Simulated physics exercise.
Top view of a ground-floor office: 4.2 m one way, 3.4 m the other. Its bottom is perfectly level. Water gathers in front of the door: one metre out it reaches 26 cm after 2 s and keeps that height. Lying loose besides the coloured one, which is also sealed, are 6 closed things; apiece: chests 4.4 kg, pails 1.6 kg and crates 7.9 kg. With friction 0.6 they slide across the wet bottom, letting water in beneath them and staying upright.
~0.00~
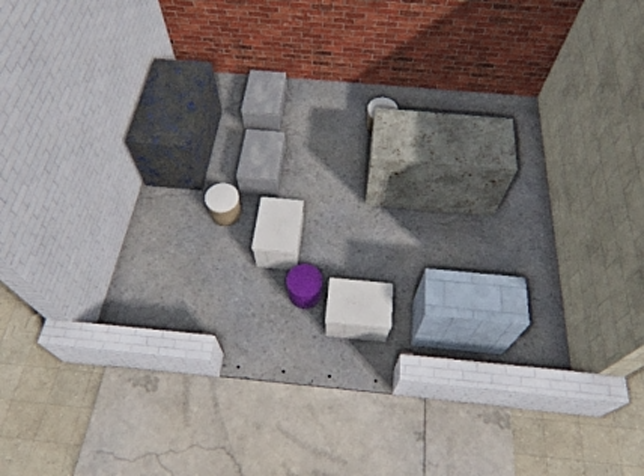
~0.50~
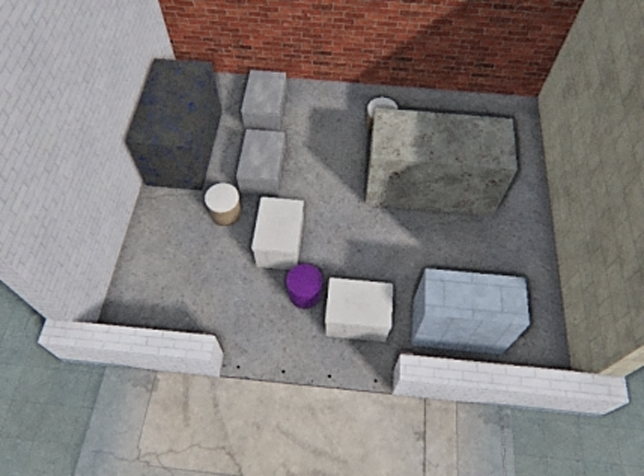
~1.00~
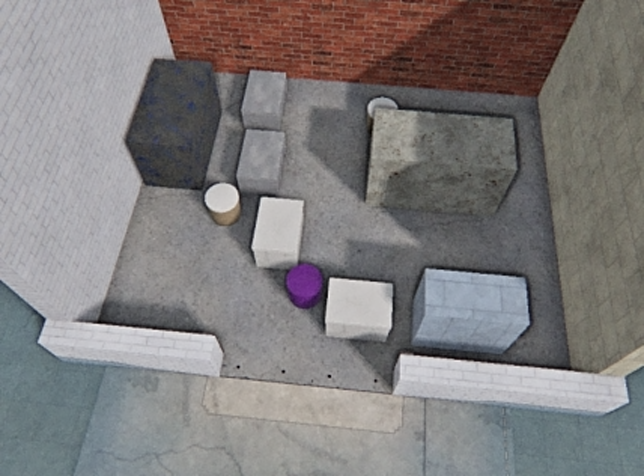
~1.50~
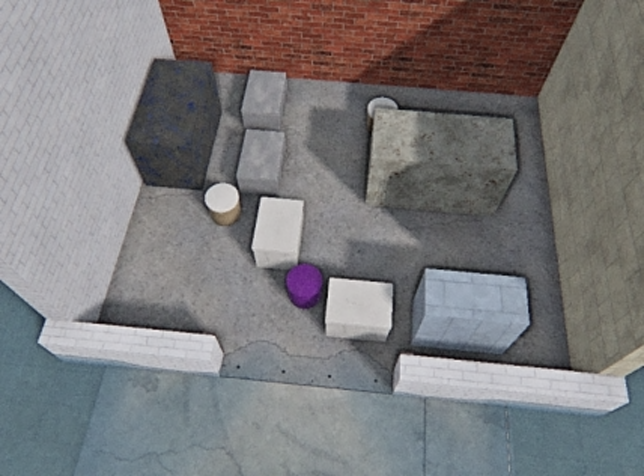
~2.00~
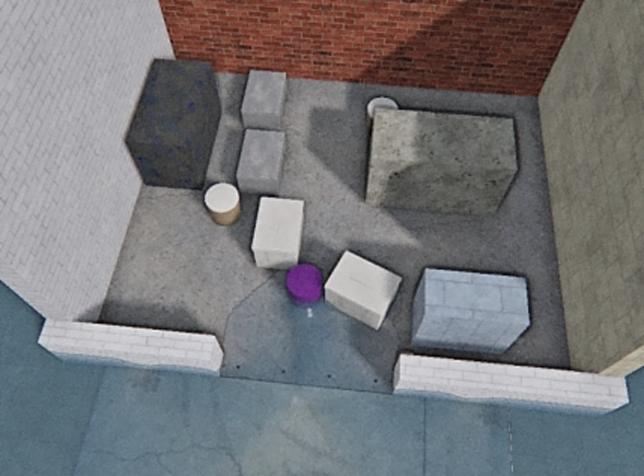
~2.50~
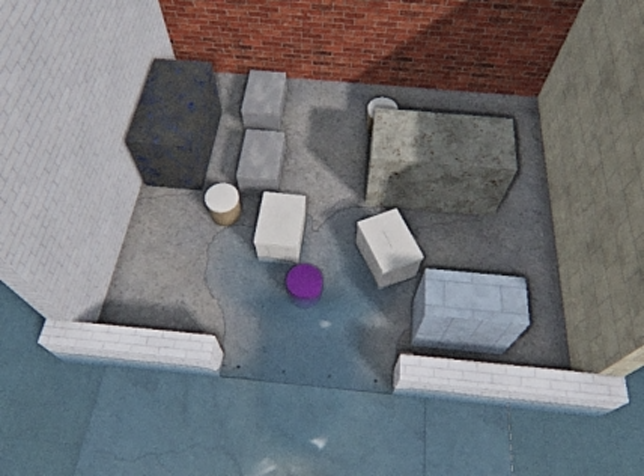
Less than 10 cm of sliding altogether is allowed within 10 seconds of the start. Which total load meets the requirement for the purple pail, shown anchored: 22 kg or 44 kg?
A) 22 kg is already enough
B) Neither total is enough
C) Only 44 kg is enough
Option C: Only 44 kg is enough.
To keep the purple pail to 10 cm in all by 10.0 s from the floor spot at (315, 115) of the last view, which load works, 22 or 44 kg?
So both weights work.
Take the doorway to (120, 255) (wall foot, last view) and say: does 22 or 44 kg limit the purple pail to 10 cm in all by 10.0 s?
Lab note: Lower mass sufficient.
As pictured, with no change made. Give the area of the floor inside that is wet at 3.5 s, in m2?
Wet area: Approx. 8.0 m2.
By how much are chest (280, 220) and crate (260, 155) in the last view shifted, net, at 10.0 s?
Shifts: 300 cm / 200 cm.
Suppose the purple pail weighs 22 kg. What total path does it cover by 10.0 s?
Roughly 60 cm.
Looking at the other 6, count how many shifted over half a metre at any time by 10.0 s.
It works out to 6.
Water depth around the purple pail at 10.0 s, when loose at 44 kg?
Around 13 cm.
After 3.5 s the purple pail would be 44 cm from its start with 22 kg and 0 cm from its start with 44 kg; 12 cm of water round it then.
After 4.5 s the purple pail would be 47 cm from its start with 22 kg and 0 cm from its start with 44 kg; 10 cm of water round it then.
After 7.0 s the purple pail would be 50 cm from its start with 22 kg and 0 cm from its start with 44 kg; 12 cm of water round it then.
After 10.0 s the purple pail would be 59 cm from its start with 22 kg and 0 cm from its start with 44 kg; 13 cm of water round it then.
